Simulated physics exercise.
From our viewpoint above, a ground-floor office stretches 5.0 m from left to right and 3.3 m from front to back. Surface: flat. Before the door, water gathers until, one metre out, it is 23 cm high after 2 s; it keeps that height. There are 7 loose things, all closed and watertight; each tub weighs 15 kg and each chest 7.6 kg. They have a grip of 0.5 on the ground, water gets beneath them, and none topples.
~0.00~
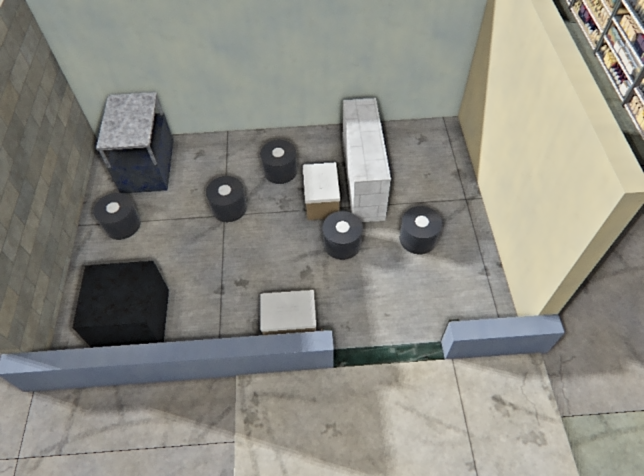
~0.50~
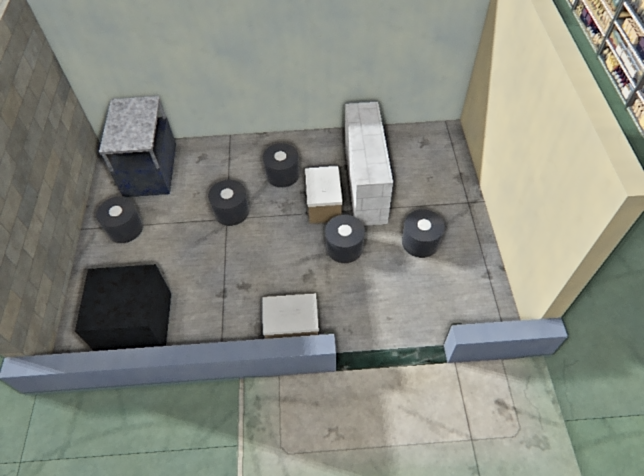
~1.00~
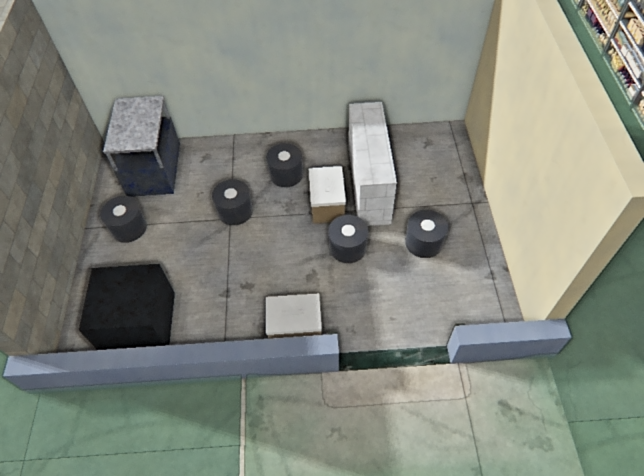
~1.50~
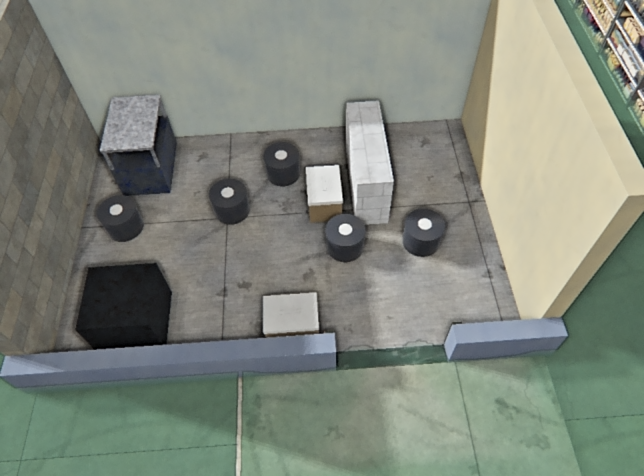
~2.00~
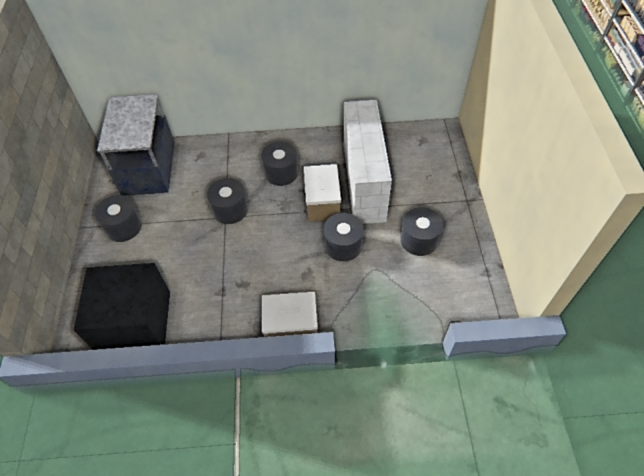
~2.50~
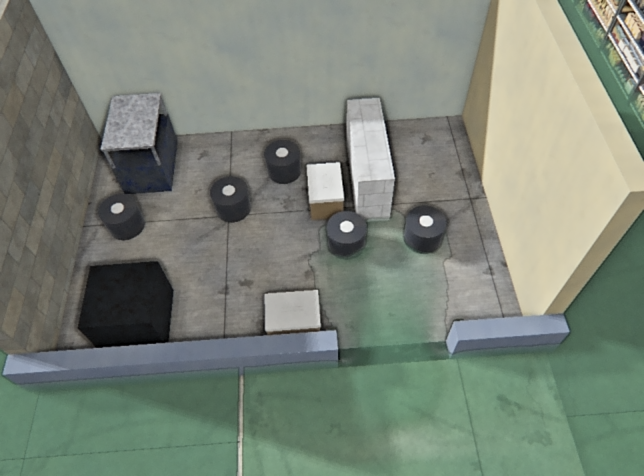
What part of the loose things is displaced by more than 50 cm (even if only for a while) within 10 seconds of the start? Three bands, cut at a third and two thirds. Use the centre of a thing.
Large share.
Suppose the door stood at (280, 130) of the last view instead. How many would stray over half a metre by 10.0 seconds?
Then the count would be 6.
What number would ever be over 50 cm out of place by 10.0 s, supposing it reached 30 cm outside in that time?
The answer would then be 7.
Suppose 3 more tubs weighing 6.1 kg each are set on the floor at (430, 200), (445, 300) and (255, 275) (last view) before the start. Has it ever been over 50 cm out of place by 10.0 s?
One by one, in that order: Above it, above it, below it.
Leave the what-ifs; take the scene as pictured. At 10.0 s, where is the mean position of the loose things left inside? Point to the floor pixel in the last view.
Mean position: Approximately (236, 213).
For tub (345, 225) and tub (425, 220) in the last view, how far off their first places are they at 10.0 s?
One is off by 250 cm, the other by 120 cm, in the order asked.
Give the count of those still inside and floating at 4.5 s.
Answer: 0.
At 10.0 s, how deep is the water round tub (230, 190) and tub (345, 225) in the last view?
Depth approx. 10 cm / 14 cm.
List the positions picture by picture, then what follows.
A tub at (343, 227) rests on the ground; a tub at (113, 208), on the bottom; 0.0 m2 under water; 0 of 7 have shifted, in the first picture.
A tub at (345, 231), on the bottom; a tub at (116, 211), on the bottom; water covers 0.0 m2; 0 of 7 have shifted, in the second picture.
A tub at (348, 231) rests on the ground; a tub at (120, 211), on the bottom; 0.0 m2 under water; 0 of 7 have shifted, in the third picture.
A tub at (345, 230), on the bottom; a tub at (116, 210), on the bottom; water covers 0.0 m2; 0 of 7 have shifted, in the fourth picture.
A tub at (344, 229) rests on the ground; a tub at (114, 210) rests on the ground; 0.7 m2 under water; 0 of 7 have shifted, in the fifth picture.
A tub at (347, 227) rests on the ground; a tub at (118, 209), on the bottom; water covers 1.7 m2; 0 of 7 have shifted, in the sixth picture.
After 3.5 s 1 of 7 are over 50 cm from their spots; 0 afloat.
After 4.5 s 3 of 7 are over 50 cm from their spots; 0 afloat.
After 7.0 s 4 of 7 are over 50 cm from their spots; 4 afloat.
After 10.0 s 5 of 7 are over 50 cm from their spots, and 5 have been at some point; 6 afloat.
